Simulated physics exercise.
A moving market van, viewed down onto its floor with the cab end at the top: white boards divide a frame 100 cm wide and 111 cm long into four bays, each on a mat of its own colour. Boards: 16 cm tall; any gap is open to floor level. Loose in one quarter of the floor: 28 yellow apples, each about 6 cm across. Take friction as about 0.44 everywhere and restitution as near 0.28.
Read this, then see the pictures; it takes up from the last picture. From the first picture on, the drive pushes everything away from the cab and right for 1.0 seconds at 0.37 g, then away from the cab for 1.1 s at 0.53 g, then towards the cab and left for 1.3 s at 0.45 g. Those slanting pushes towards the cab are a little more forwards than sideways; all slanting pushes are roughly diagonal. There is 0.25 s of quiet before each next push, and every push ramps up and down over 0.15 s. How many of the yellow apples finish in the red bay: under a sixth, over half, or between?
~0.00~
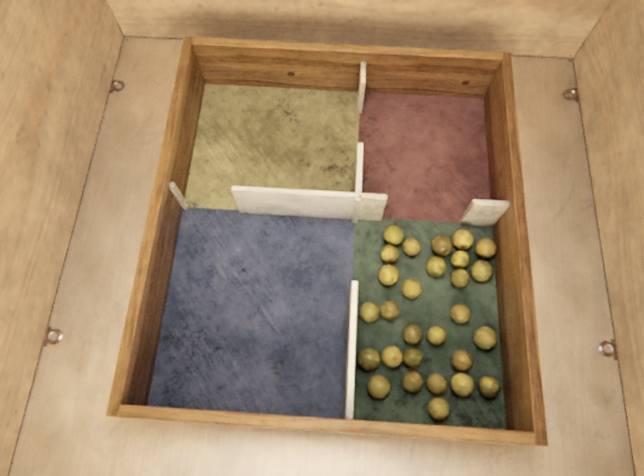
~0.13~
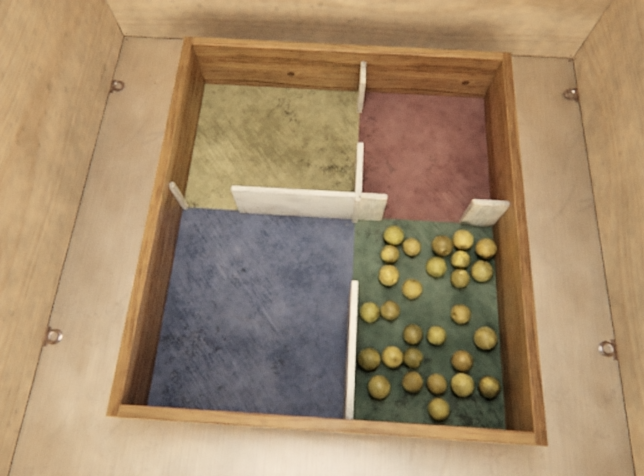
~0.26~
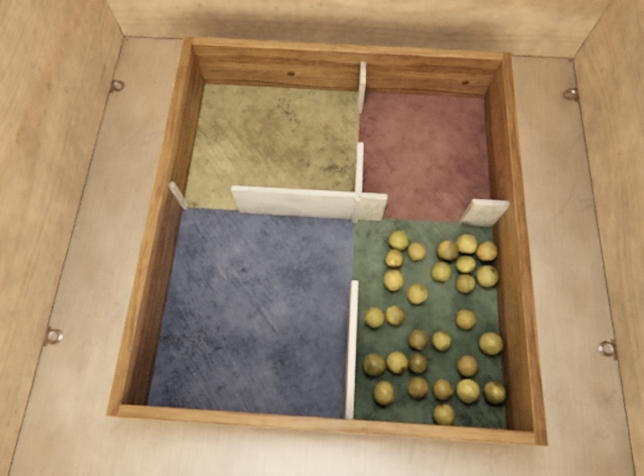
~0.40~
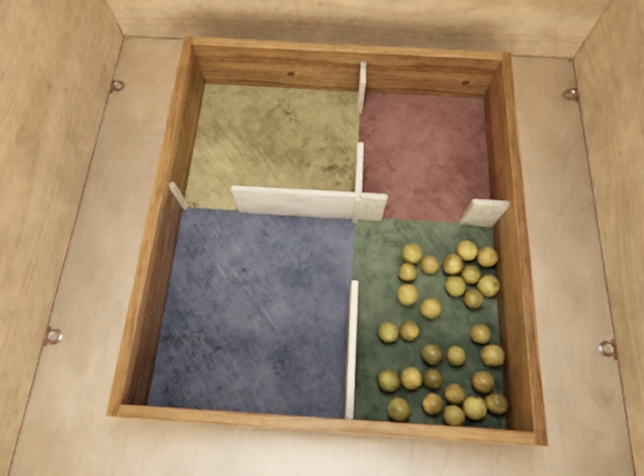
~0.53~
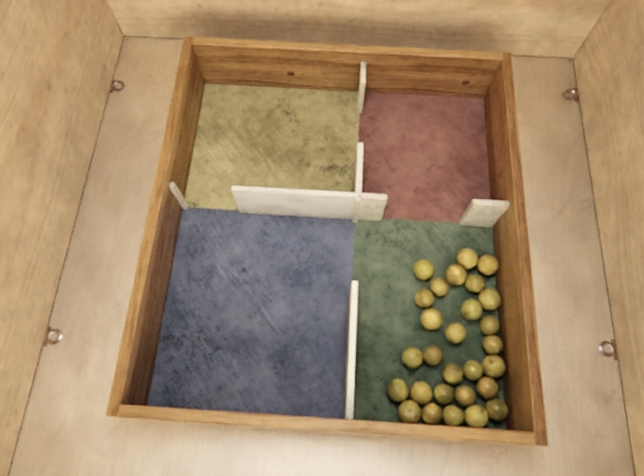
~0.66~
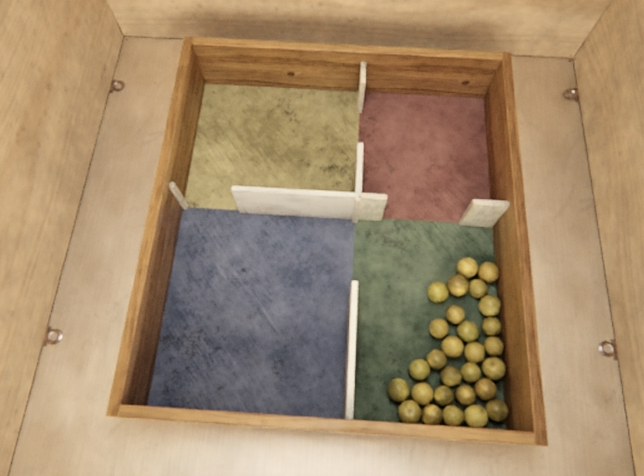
In the red bay you should find somewhere from one sixth to half of the load.
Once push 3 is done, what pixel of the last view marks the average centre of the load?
The mean place is around (317, 171).
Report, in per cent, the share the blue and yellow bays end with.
Blue 50 %, yellow 10 %.
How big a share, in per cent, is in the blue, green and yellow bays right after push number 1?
Blue at 0, green at 100, yellow at 0 in a hundred.
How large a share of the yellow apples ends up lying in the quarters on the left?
I'd say close to 60 per cent.
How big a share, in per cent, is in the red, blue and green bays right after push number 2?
In per cent: Red 0, blue 0 and green 100.
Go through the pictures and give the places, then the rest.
The first picture shows middle of the blue mat (257, 307); middle of the green mat (426, 317); middle of the red mat (424, 154); middle of the yellow mat (275, 146); 28 in the green bay; the apple farthest behind, in the direction of the first push, is at (394, 236).
In the second picture, 28 in the green bay; the apple farthest behind, in the direction of the first push, is at (394, 236).
In the third picture, 28 in the green bay; the apple farthest behind, in the direction of the first push, is at (399, 241).
In the fourth picture, 28 in the green bay; the apple farthest behind, in the direction of the first push, is at (412, 254).
In the fifth picture, 28 in the green bay; the apple farthest behind, in the direction of the first push, is at (423, 270).
In the sixth picture, 28 in the green bay; the apple farthest behind, in the direction of the first push, is at (438, 292).
After push 1 (1.24 s), 28 in the green bay.
After push 2 (2.59 s), 28 in the green bay.
After push 3 (4.14 s), 9 in the red bay, 13 in the blue bay, 2 in the green bay and 4 in the yellow bay.
Final count (at 5.20 s), 9 in the red bay, 13 in the blue bay, 2 in the green bay and 4 in the yellow bay. Asked share, 9 of 28, 32 per cent.
